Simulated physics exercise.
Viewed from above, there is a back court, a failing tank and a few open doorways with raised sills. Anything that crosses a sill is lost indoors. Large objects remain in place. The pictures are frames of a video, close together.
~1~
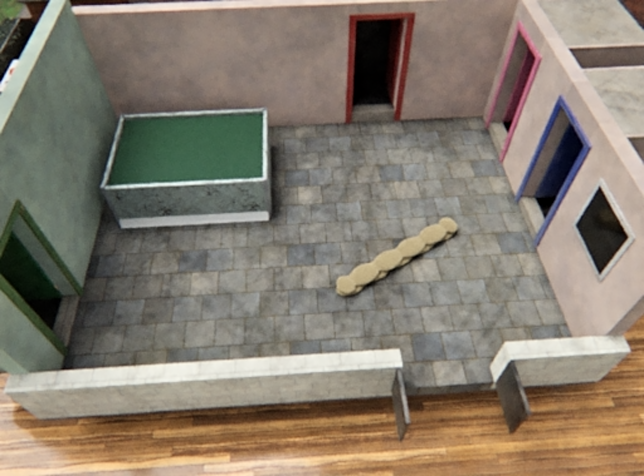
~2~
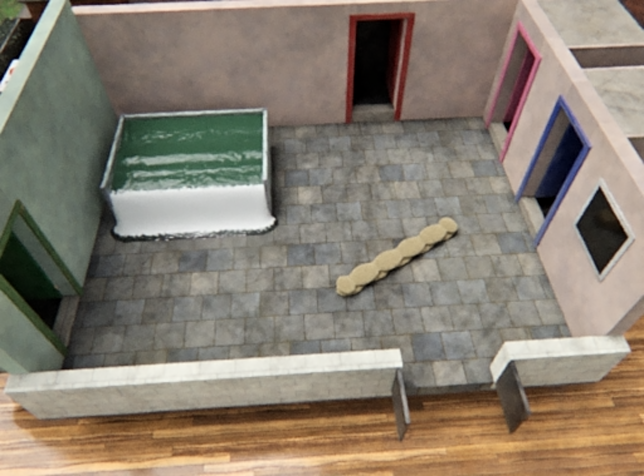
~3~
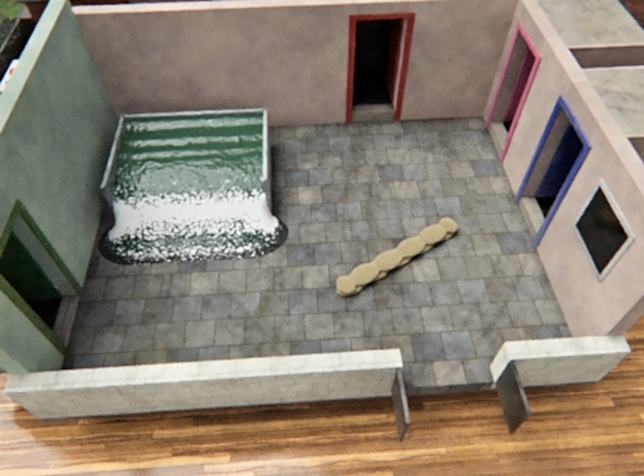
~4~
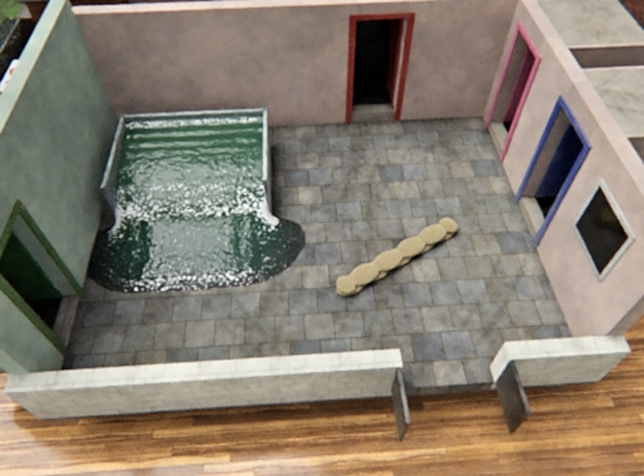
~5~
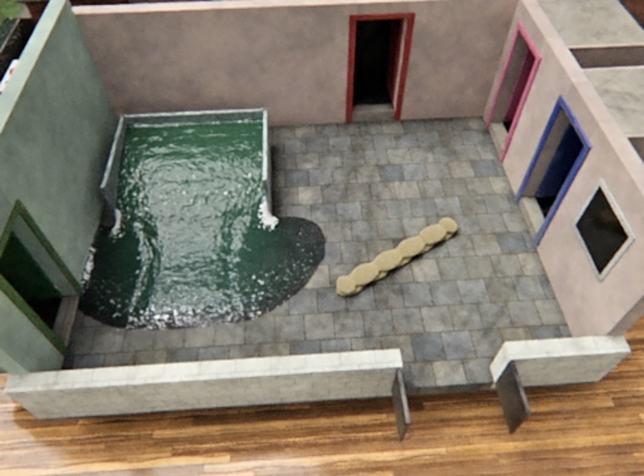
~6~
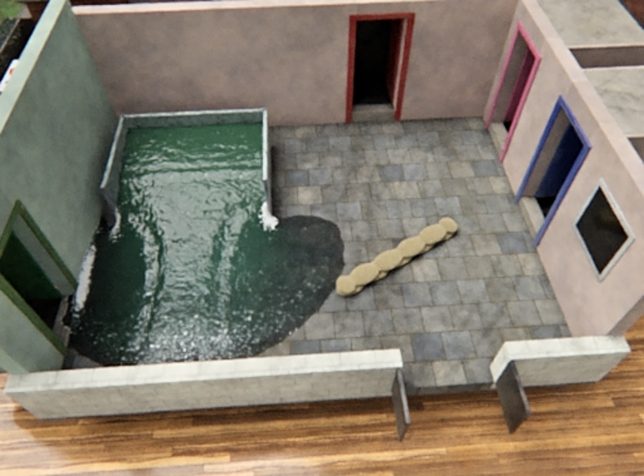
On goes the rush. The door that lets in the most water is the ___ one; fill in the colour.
Green.
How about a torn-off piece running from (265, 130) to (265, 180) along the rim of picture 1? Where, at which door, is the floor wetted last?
That would be the green door.
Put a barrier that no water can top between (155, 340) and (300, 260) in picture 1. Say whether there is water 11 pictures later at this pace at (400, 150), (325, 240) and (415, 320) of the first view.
Lab note - three points, in order: No flooding; flooding; no flooding.
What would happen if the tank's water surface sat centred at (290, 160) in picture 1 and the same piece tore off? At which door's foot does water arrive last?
Last of all, it's the red one.
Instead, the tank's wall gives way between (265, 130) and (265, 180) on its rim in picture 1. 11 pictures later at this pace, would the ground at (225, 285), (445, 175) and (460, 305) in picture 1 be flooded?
Untouched, soaked, soaked.
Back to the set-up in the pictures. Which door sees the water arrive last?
Answer: The red one.
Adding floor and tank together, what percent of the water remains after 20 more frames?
Roughly 92 %.
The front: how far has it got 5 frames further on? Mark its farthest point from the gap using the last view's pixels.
Roughly at (389, 372).
A moment on, water covers 35 % of the floor; pink door not reached, red door not reached, blue door not reached, green door a trickle in.
Next, water covers 45 % of the floor; pink door not reached, red door not reached, blue door not reached, green door some in.
Then, water covers 60 % of the floor; pink door not reached, red door not reached, blue door wet at the sill, nothing in, green door a lot in.
Later, water covers 90 % of the floor; pink door wet at the sill, nothing in, red door wet at the sill, nothing in, blue door a trickle in, green door a lot in.
In the end, water covers 95 % of the floor; pink door a trickle in, red door wet at the sill, nothing in, blue door a trickle in, green door a lot in; the green door has let in the most.
